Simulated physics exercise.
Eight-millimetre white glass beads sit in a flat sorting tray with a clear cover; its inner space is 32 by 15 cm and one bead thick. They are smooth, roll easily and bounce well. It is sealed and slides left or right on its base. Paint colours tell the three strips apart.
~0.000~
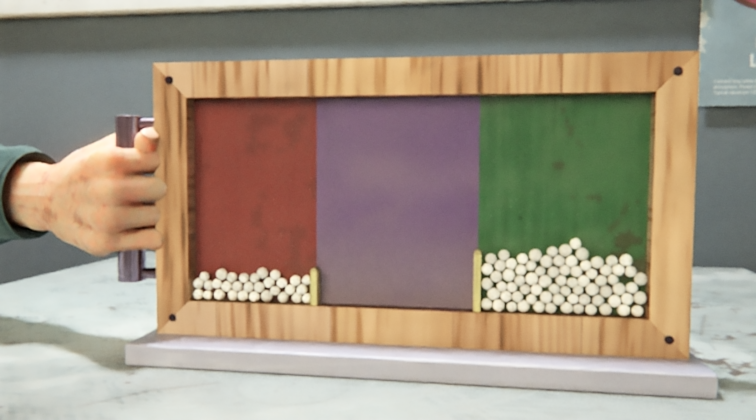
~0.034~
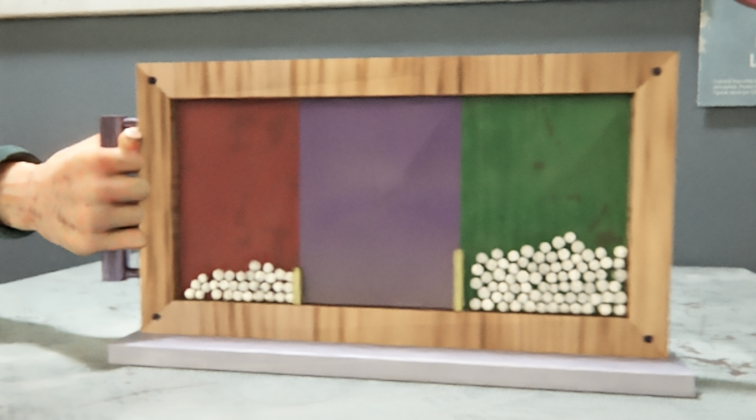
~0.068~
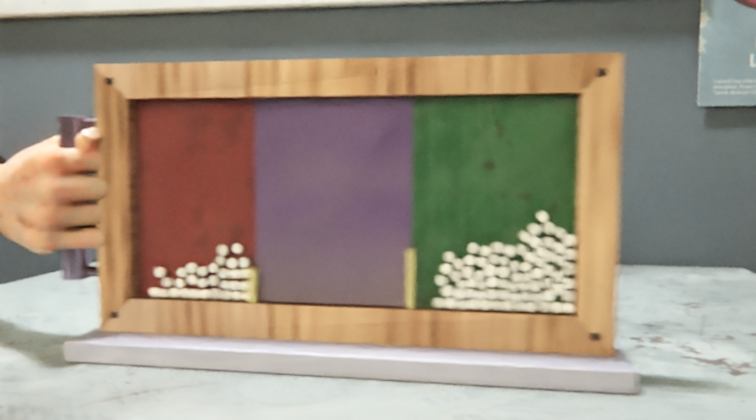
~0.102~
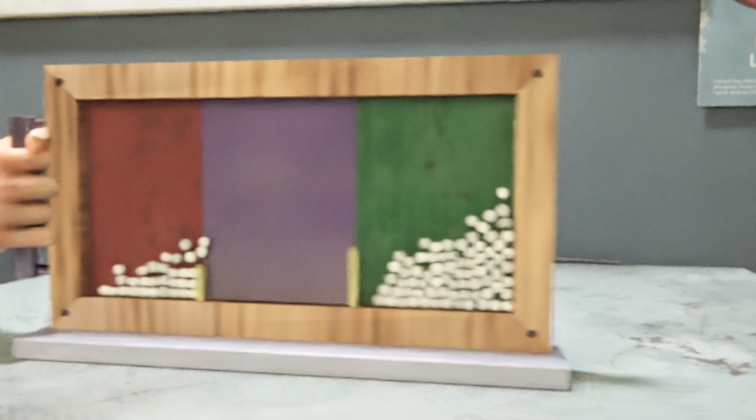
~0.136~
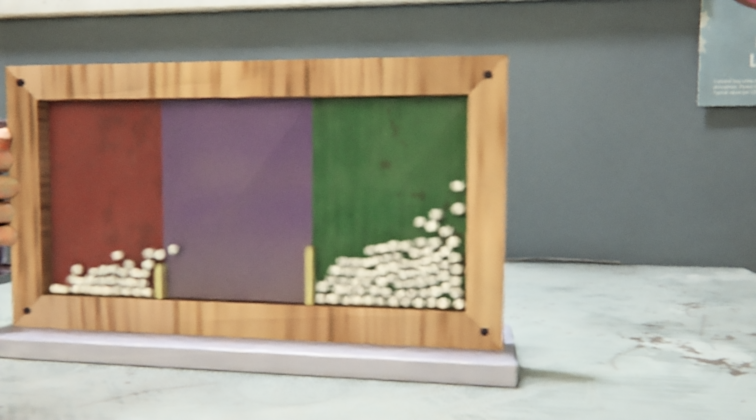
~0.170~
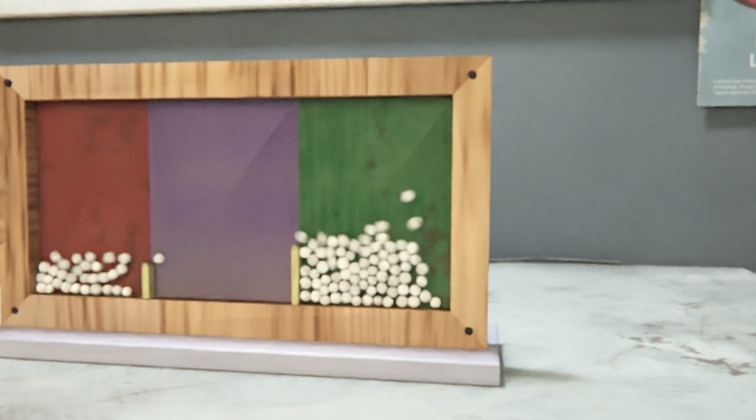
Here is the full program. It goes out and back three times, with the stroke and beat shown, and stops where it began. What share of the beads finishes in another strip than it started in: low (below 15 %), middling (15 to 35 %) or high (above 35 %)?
It is high.
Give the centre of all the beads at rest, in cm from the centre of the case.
Some 1 cm right and 6 cm below.
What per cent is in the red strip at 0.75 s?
Some 25 per cent.
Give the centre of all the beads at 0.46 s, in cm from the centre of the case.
About 5 cm right and 5 cm below.
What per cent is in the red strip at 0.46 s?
Roughly 25 per cent.
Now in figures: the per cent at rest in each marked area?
Red strip: 30; purple strip: 35; green strip: 35.
After 0.46 s, it is 11 cm to the left; the beads' middle is 5 cm right of and 5 cm below the centre; red 25 %, purple 20 %, green 55 %; 25 % have changed strip.
After 0.75 s, it is 6 cm to the left; the beads' middle is 4 cm right of and 5 cm below the centre; red 25 %, purple 30 %, green 45 %; 35 % have changed strip.
After 1.00 s, it is at its start; the beads' middle is 1 cm left of and 5 cm below the centre; red 40 %, purple 25 %, green 35 %; 40 % have changed strip.
At rest by 1.9 s, it is at its start; red 30 %, purple 35 %, green 35 %; 40 % have changed strip.
